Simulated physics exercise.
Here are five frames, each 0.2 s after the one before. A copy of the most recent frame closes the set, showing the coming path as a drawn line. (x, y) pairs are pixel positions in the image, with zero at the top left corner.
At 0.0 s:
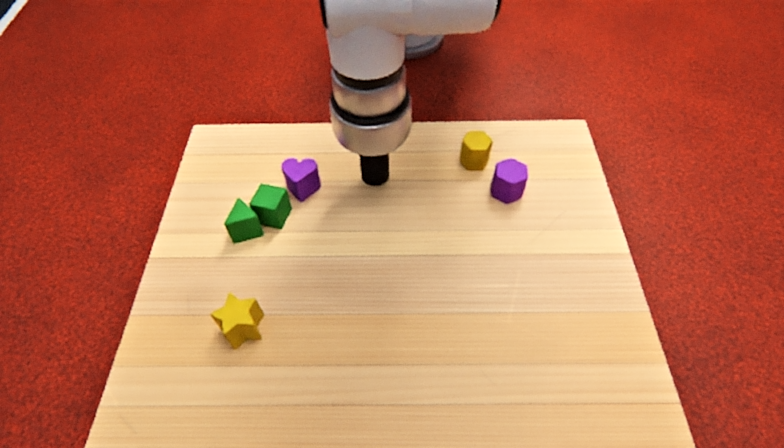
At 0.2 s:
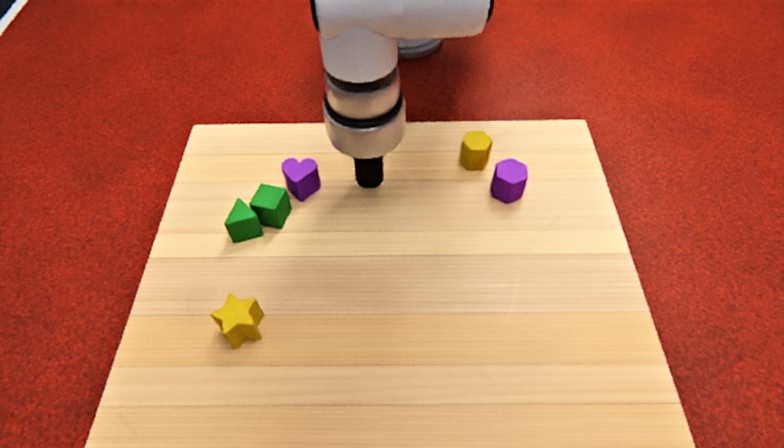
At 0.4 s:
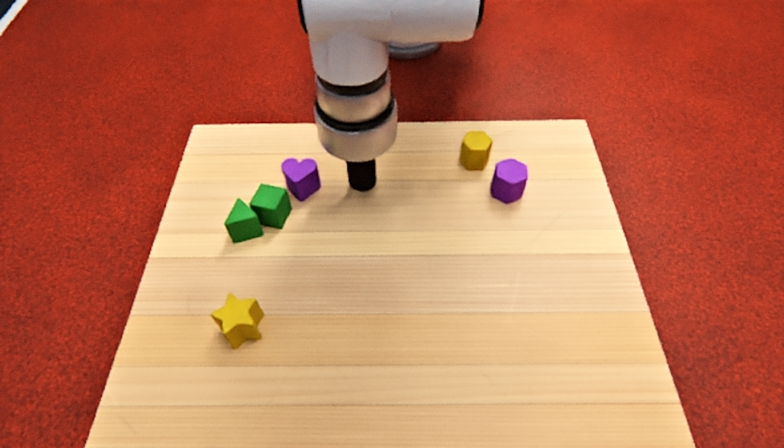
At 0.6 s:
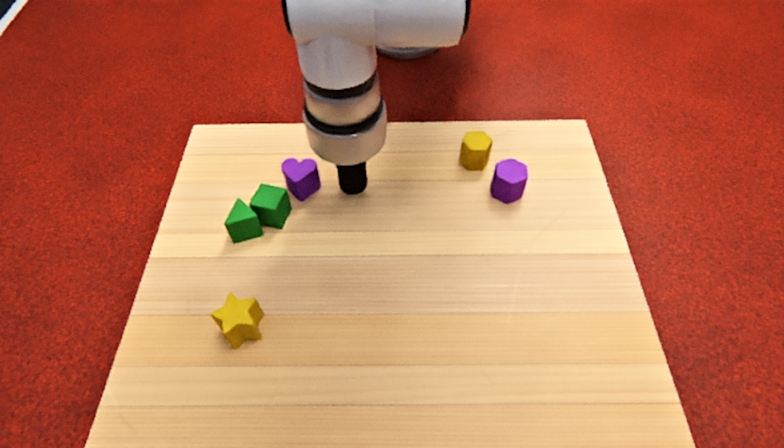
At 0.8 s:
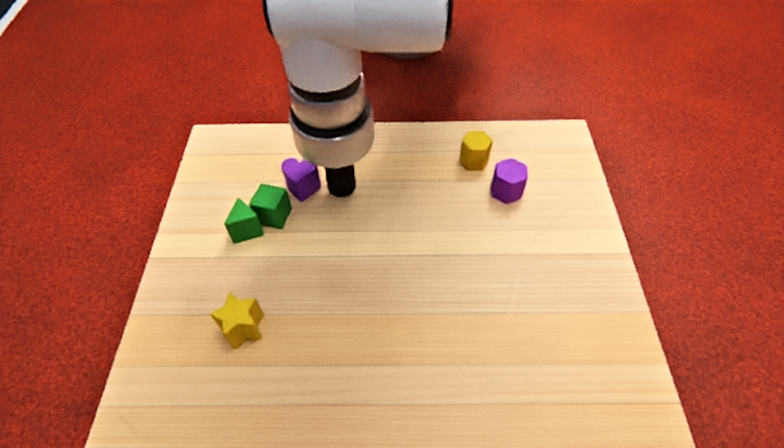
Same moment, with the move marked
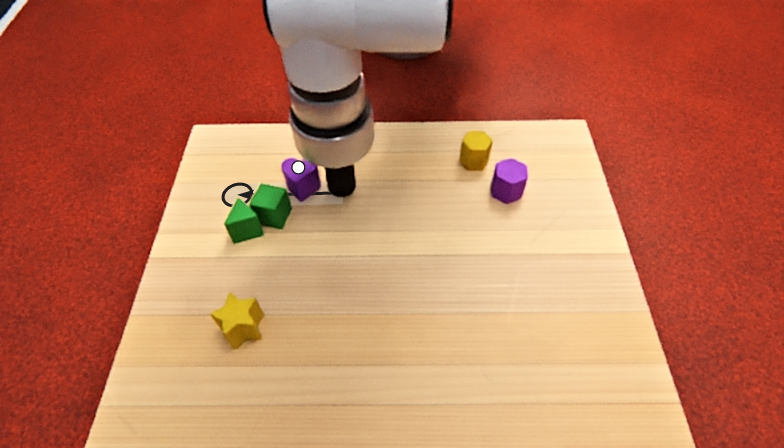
On a wooden board, a robot arm moves slightly left while the blocks stay still.
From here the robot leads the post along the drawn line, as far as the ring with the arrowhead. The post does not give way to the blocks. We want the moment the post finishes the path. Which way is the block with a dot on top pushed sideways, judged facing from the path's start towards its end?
It slides rightward.
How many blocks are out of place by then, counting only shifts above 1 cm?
I'm going with one.
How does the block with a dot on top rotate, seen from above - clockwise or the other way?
It spins with the clock.
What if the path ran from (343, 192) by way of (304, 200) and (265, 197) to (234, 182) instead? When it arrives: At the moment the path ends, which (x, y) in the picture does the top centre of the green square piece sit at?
I'd place it at (234, 198), taking the centre of its top.
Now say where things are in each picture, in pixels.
The first frame shows post tip (375, 176); block tops, green triangular piece (239, 212); green square piece (267, 196); purple heart block (298, 167).
The second frame shows post (370, 178); blocks unchanged.
The third frame shows post (363, 181); blocks unchanged.
The fourth frame shows post (353, 184); blocks unchanged.
The fifth frame shows post (342, 187); green triangular piece (239, 212); green square piece (267, 196); purple heart block (298, 167).
Path on the board, from (343, 192) directly to (237, 195); the dot is on the purple heart block.
What follows on the original path. One third of the way, post (305, 188); purple heart block (272, 167).
Two thirds of the way, post (270, 189); green square piece (265, 197); purple heart block (238, 165), turned 15° clockwise.
At the end, post (235, 189); green triangular piece in place; green square piece (264, 197), turned 15° anticlockwise; purple heart block (206, 160), turned 40° clockwise.
